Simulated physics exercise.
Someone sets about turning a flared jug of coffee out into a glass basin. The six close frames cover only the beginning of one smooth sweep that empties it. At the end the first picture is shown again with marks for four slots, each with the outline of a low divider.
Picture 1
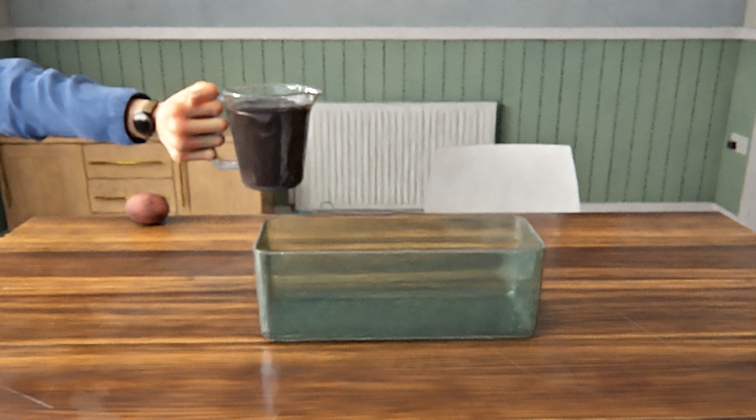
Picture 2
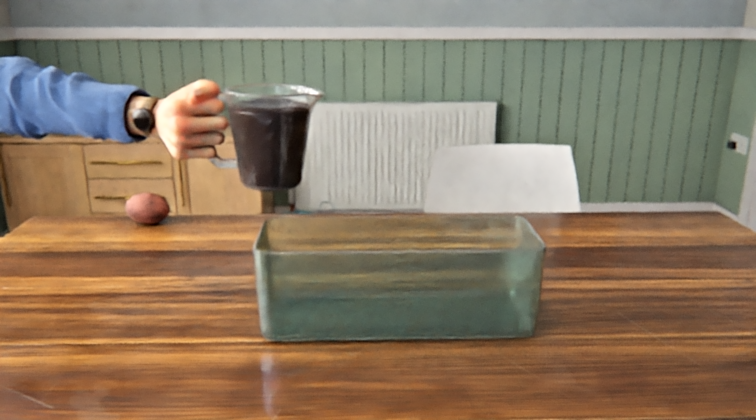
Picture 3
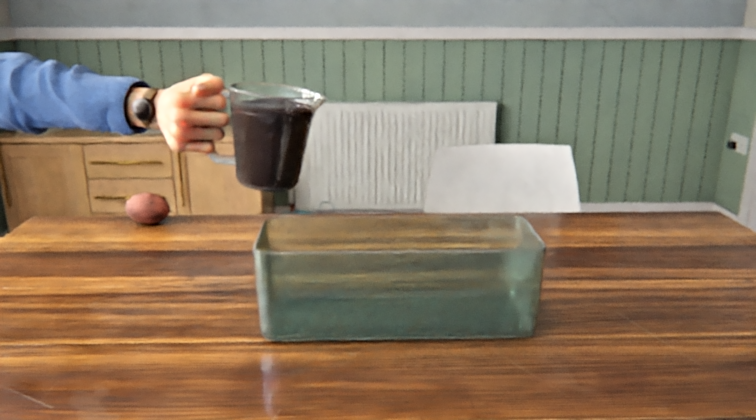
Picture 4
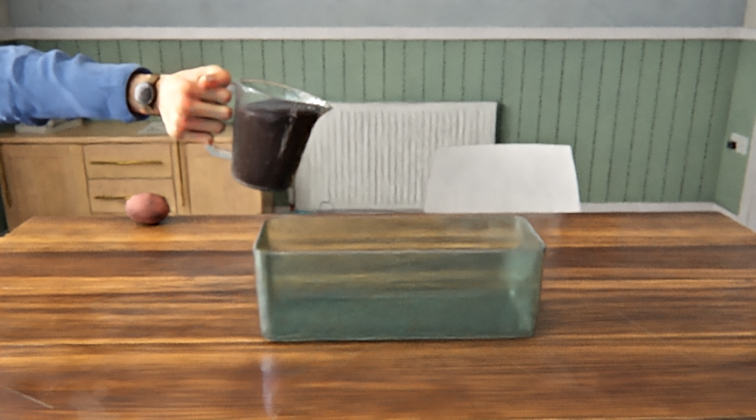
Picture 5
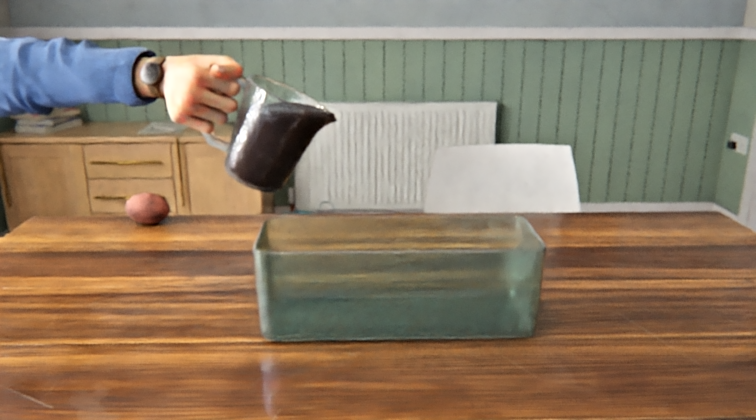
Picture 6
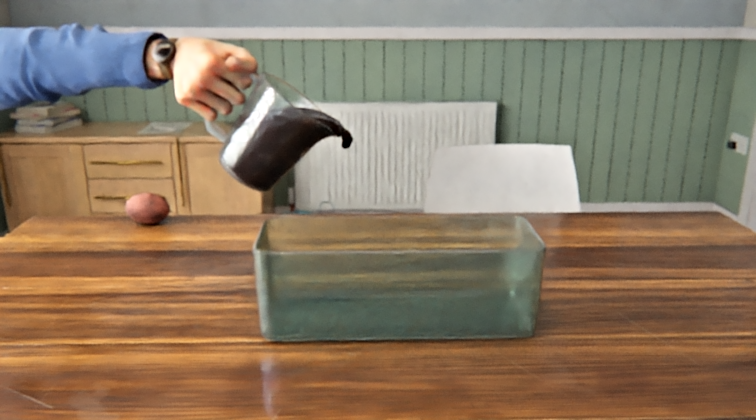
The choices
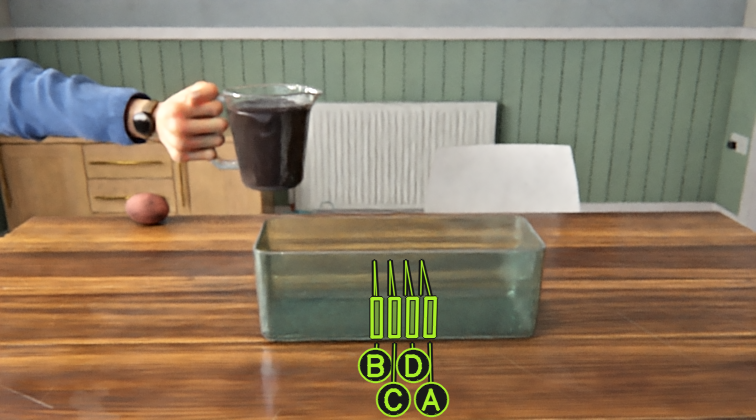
A hand tilts a glass jug rightward above a glass basin until dark liquid crosses its lip.
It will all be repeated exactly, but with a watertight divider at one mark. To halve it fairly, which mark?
It is B.
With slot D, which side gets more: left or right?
The left side.
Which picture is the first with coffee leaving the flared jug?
Picture 6.
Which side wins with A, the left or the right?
The left side.
On the marked copy, A at (429, 343); B at (376, 343); C at (394, 343); D at (412, 343).
For slot A, about 95 % ends left of the wall and 4 % right of it.
For slot B, about 54 % ends left of the wall and 45 % right of it.
For slot C, about 83 % ends left of the wall and 14 % right of it.
For slot D, about 94 % ends left of the wall and 3 % right of it.
